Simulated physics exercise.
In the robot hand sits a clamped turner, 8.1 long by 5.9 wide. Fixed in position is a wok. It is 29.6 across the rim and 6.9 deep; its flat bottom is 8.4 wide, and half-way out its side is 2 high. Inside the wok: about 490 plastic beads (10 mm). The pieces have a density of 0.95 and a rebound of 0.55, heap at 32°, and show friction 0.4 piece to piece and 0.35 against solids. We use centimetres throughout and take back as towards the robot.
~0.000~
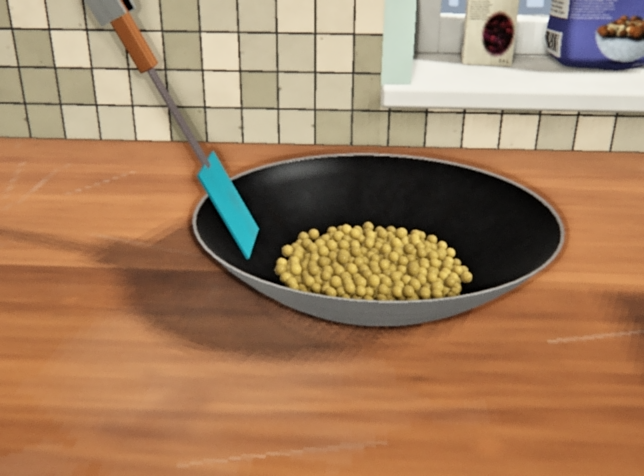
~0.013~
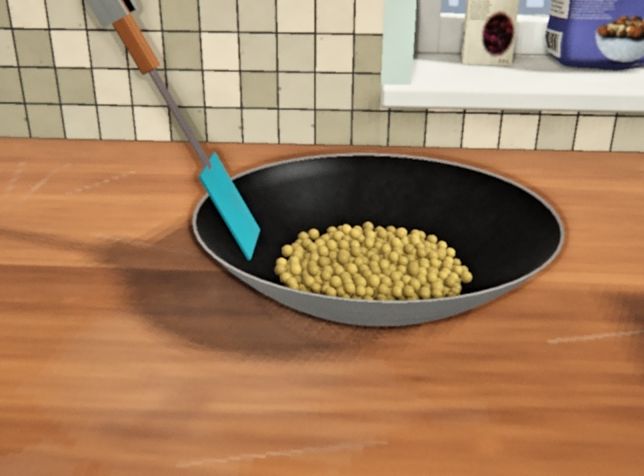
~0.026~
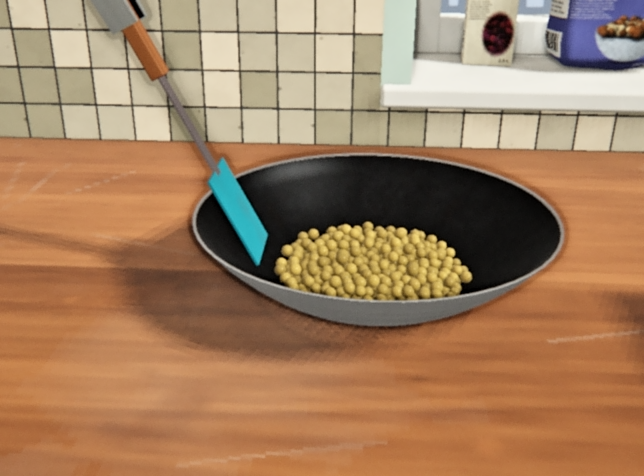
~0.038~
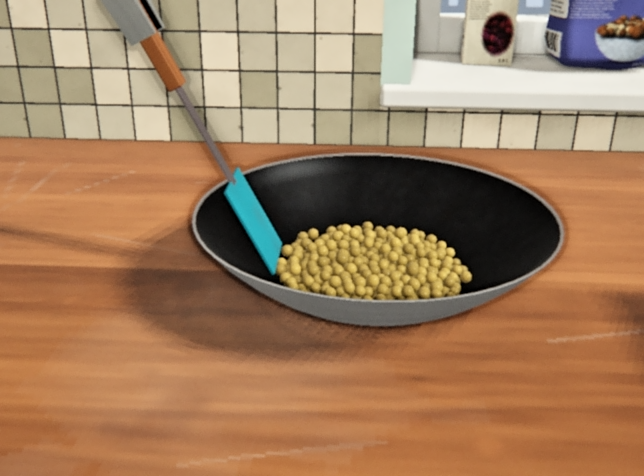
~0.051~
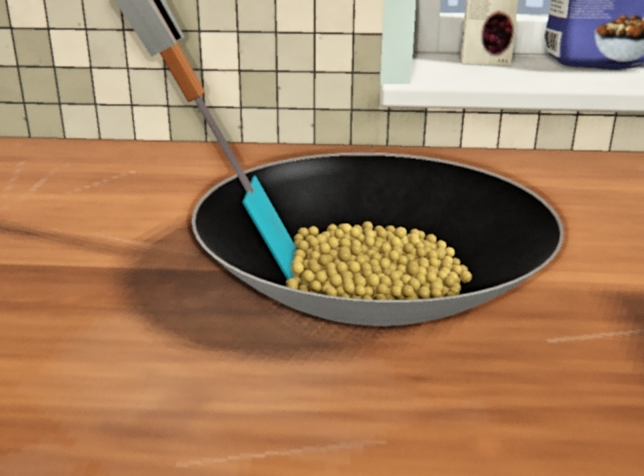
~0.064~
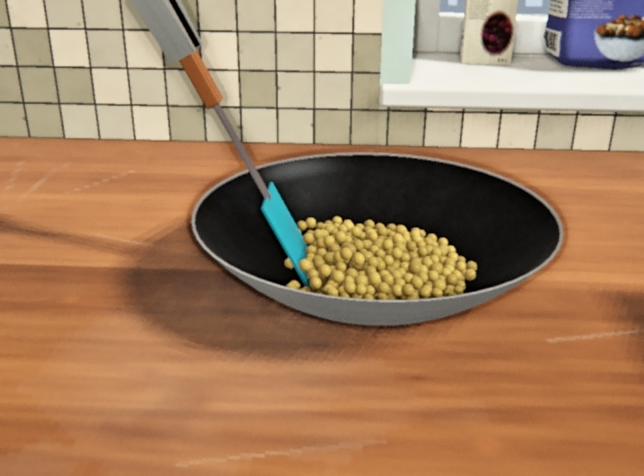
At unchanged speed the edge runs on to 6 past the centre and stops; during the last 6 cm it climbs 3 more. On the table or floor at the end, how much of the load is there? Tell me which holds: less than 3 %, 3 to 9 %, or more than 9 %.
3 to 9 % holds.
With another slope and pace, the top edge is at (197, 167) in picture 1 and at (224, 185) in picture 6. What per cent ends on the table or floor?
Near 0 in a hundred.
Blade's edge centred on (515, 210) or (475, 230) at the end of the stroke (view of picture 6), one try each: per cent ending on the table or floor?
About 25 and 15 per cent.
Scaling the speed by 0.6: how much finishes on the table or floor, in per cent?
Roughly 0 per cent.
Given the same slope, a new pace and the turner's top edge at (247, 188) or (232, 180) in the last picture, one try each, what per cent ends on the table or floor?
Estimates: Near 0 %, near 0 %.
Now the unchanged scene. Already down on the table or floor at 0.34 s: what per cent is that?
About 2 per cent.
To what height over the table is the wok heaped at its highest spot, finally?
About 5.5 cm.
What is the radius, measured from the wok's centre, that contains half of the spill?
Distance, approx.: 40 cm.
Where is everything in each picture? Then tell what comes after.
The first frame shows turner top edge at (205, 163), sloping 63°; upper third of the load around (372, 260), from x 280 to 465, top at y 225; 487 in the wok.
The second frame shows turner top edge at (207, 164), sloping 63°; upper third of the load around (372, 260), from x 280 to 465, top at y 225.
The third frame shows turner top edge at (215, 170), sloping 63°; upper third of the load around (372, 260), from x 280 to 465, top at y 225.
The fourth frame shows turner top edge at (231, 179), sloping 63°; upper third of the load around (372, 260), from x 280 to 465, top at y 225.
The fifth frame shows turner top edge at (249, 188), sloping 63°; upper third of the load around (369, 260), from x 290 to 465, top at y 225.
The sixth frame shows turner top edge at (267, 195), sloping 63°; upper third of the load around (372, 255), from x 290 to 470, top at y 220; 487 in the wok.
By 0.10 s, sloping 63°, highest piece 8 above the table; 487 in the wok.
By 0.13 s, sloping 63°, highest piece 10 above the table; 487 in the wok.
By 0.34 s, sloping 63°, highest piece 9 above the table; 462 in the wok, 10 on the table or floor, 15 on the blade or in flight.
By 1.39 s, sloping 63°, highest piece 6 above the table; 461 in the wok, 26 on the table or floor.
Final count, 461 in the wok, 26 on the table or floor. That is 5 % on the table or floor.
